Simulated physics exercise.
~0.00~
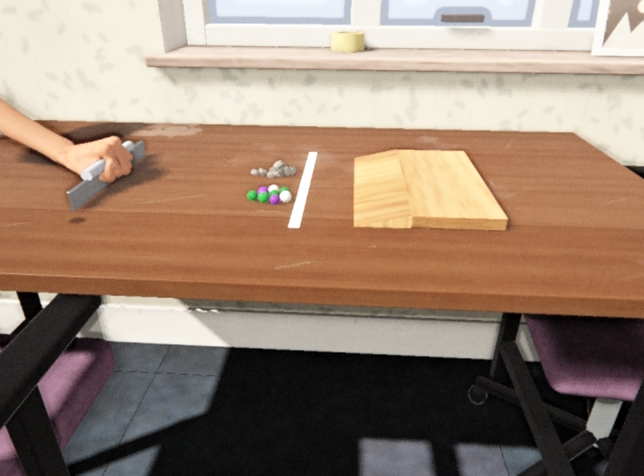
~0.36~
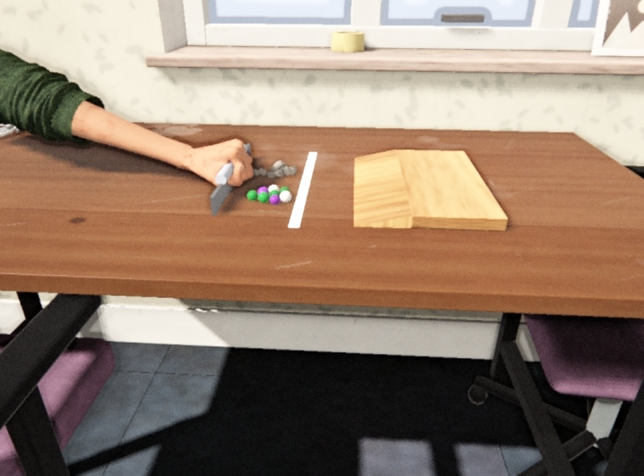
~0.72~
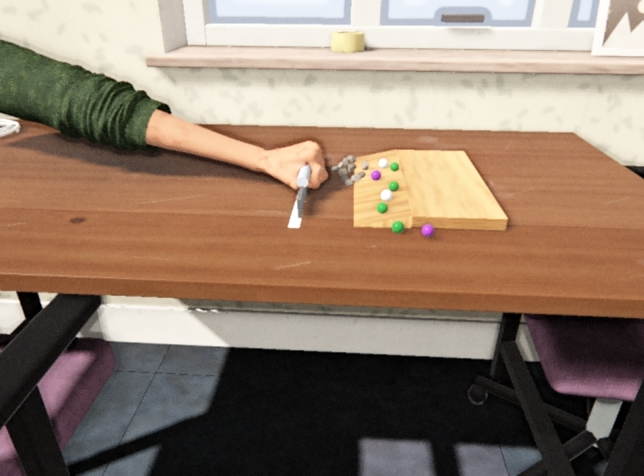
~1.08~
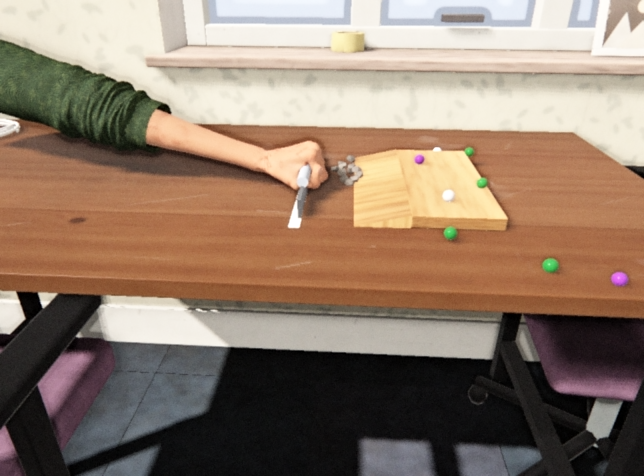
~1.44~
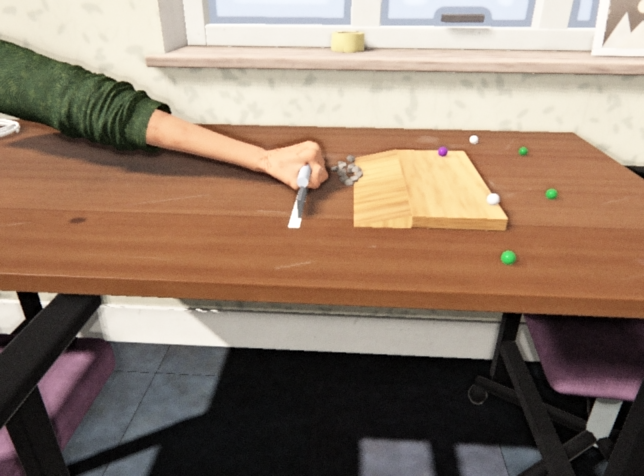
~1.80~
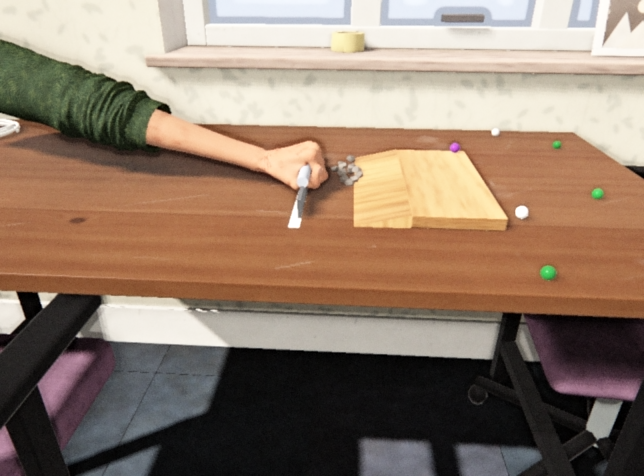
To begin with, a hand holds a scraper at the left of a wooden table, with grey pebbly bits and green, purple and white balls lying before a strip of white tape and a low wooden wedge. The arm sweeps the scraper right, up to the two groups. It pushes on and stops at the tape, while the balls roll ahead onto the wedge and past its near edge. The grey bits halt in a heap just short of the slope. The balls roll on across the wedge, and at the end most are scattered beyond it, the grey heap still beside its foot.
